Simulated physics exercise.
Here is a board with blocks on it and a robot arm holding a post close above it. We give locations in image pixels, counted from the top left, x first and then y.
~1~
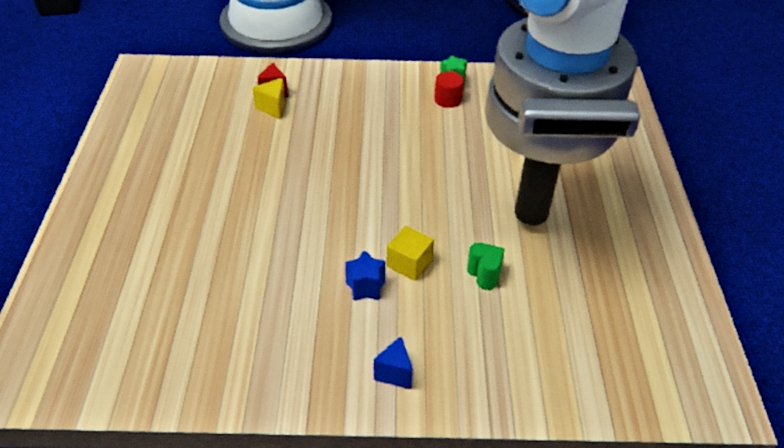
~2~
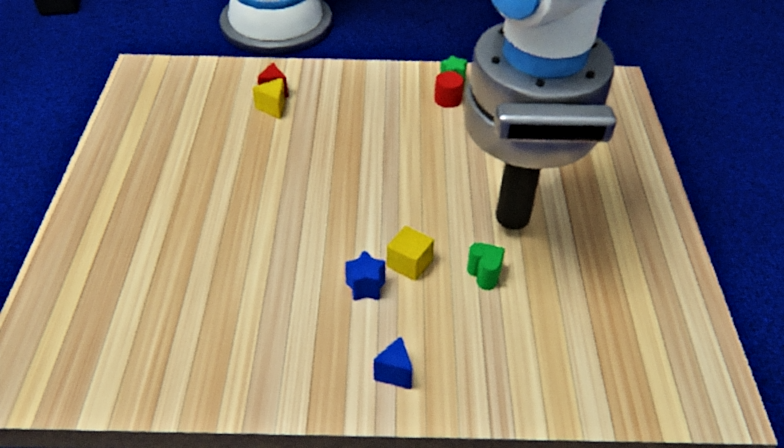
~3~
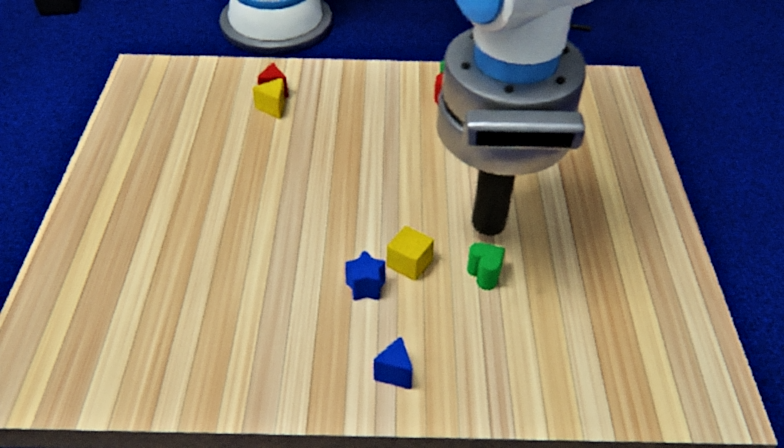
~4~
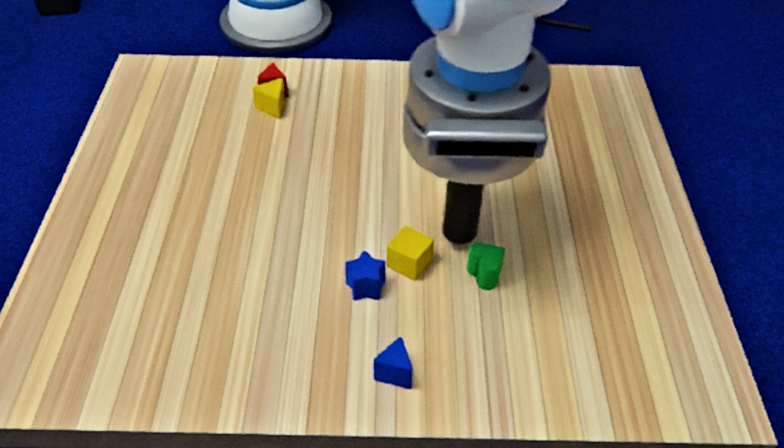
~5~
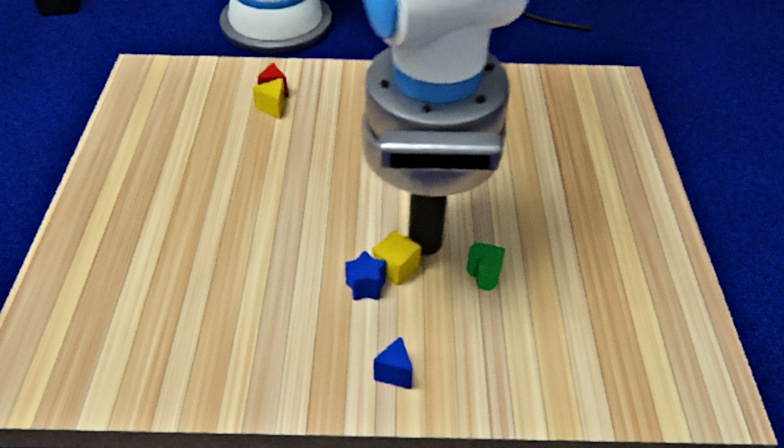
A robot arm moves its post left across the board and nudges the yellow block left.
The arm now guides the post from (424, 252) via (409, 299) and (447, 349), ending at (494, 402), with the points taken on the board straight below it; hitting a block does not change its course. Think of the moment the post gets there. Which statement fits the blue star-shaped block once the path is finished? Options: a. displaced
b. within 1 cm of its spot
The correct letter is a.
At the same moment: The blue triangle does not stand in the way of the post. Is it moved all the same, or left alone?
It will be resting on its spot.
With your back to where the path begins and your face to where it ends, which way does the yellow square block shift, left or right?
Slides right.
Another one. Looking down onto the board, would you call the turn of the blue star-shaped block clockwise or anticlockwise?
Viewed from overhead, the blue star-shaped block winds up turned clockwise.
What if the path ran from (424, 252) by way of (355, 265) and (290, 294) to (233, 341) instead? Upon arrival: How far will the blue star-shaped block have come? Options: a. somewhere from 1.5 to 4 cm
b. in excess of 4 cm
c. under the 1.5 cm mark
b: In excess of 4 cm.
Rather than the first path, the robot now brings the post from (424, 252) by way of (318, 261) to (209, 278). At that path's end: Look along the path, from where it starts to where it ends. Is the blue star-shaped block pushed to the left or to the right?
Taking start-to-end as forward, the block's sideways shift goes to the left.
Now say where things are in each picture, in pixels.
The first frame shows lower end of the post (531, 215), tops of blocks, blue star-shaped block (366, 266), blue triangle (396, 355), yellow square block (411, 242).
The second frame shows post (512, 219), blocks as before.
The third frame shows post (489, 225), blocks as before.
The fourth frame shows post (460, 233), blocks as before.
The fifth frame shows post (425, 243), blue star-shaped block (366, 266), blue triangle (396, 355), yellow square block (397, 247).
On the path given first. One third of the way, post (410, 292); blue star-shaped block (332, 277), turned 45° clockwise; yellow square block (371, 278), turned 45° clockwise.
Two thirds of the way, post (449, 342); blue star-shaped block (332, 277), turned 45° clockwise; yellow square block (371, 278), turned 45° clockwise.
At the end, post (495, 394); blue star-shaped block (332, 277), turned 45° clockwise; blue triangle not moved; yellow square block (371, 278), turned 45° clockwise.
